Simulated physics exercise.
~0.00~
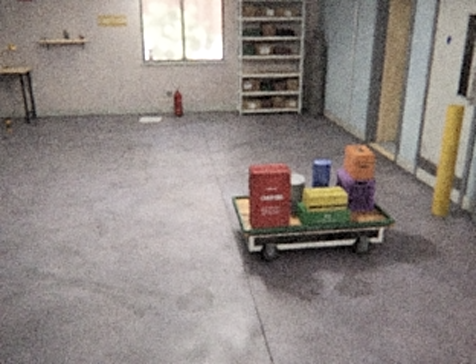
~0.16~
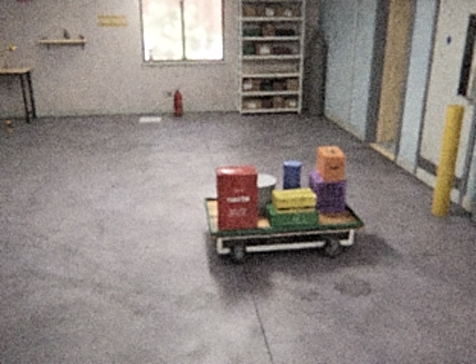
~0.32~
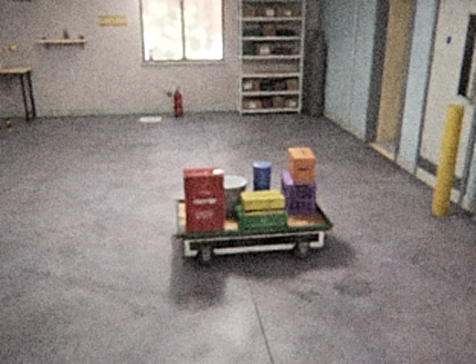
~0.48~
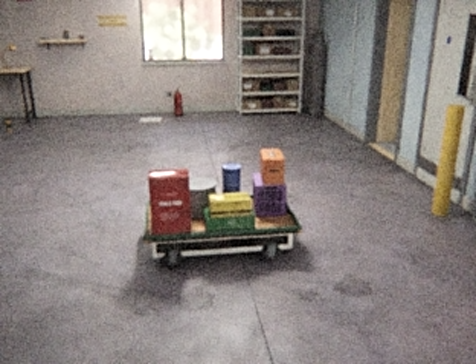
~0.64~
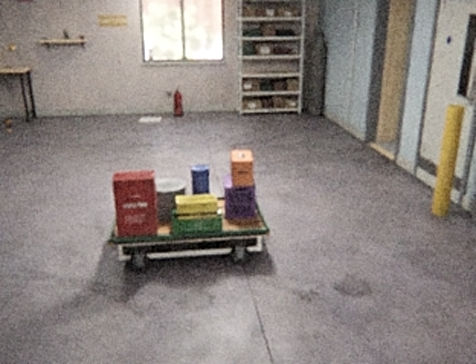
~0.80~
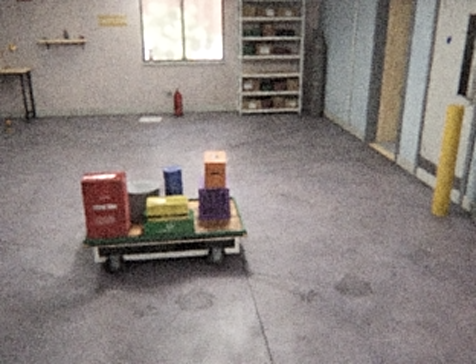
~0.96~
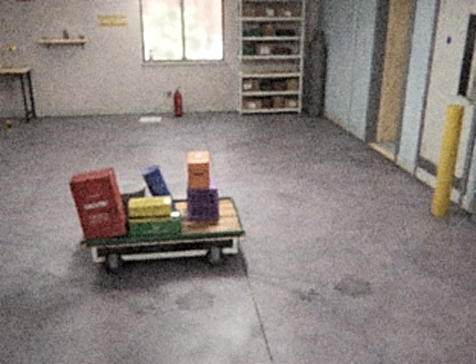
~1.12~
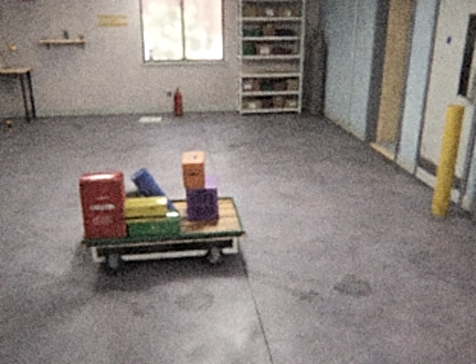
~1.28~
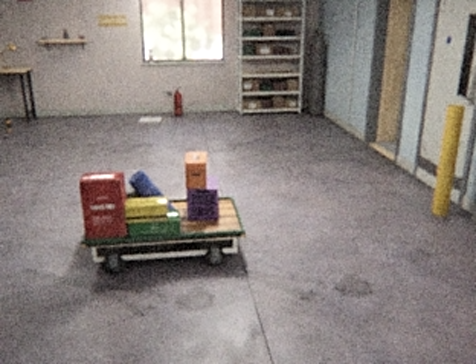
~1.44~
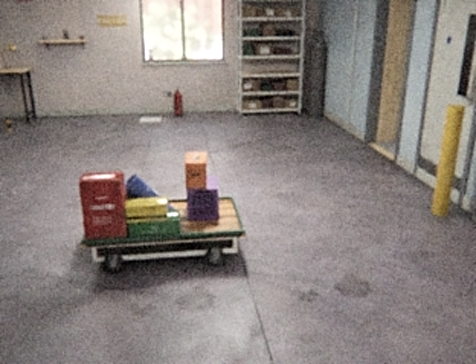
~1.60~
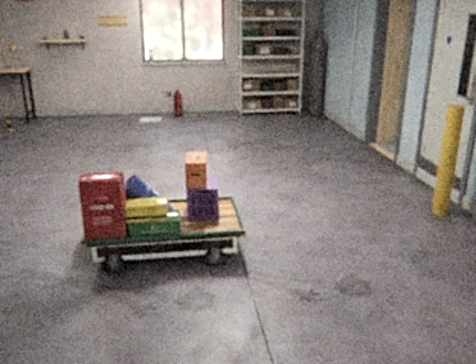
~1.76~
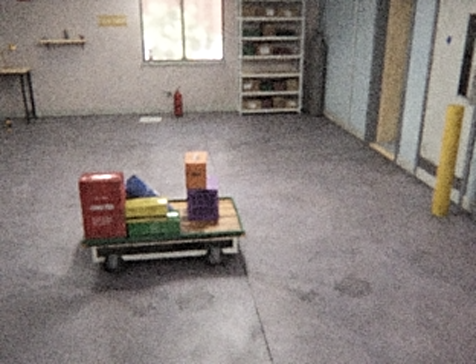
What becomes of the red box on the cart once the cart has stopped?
The red box tilts briefly as the cart stops, then settles back upright and keeps its place at the left end of the deck.
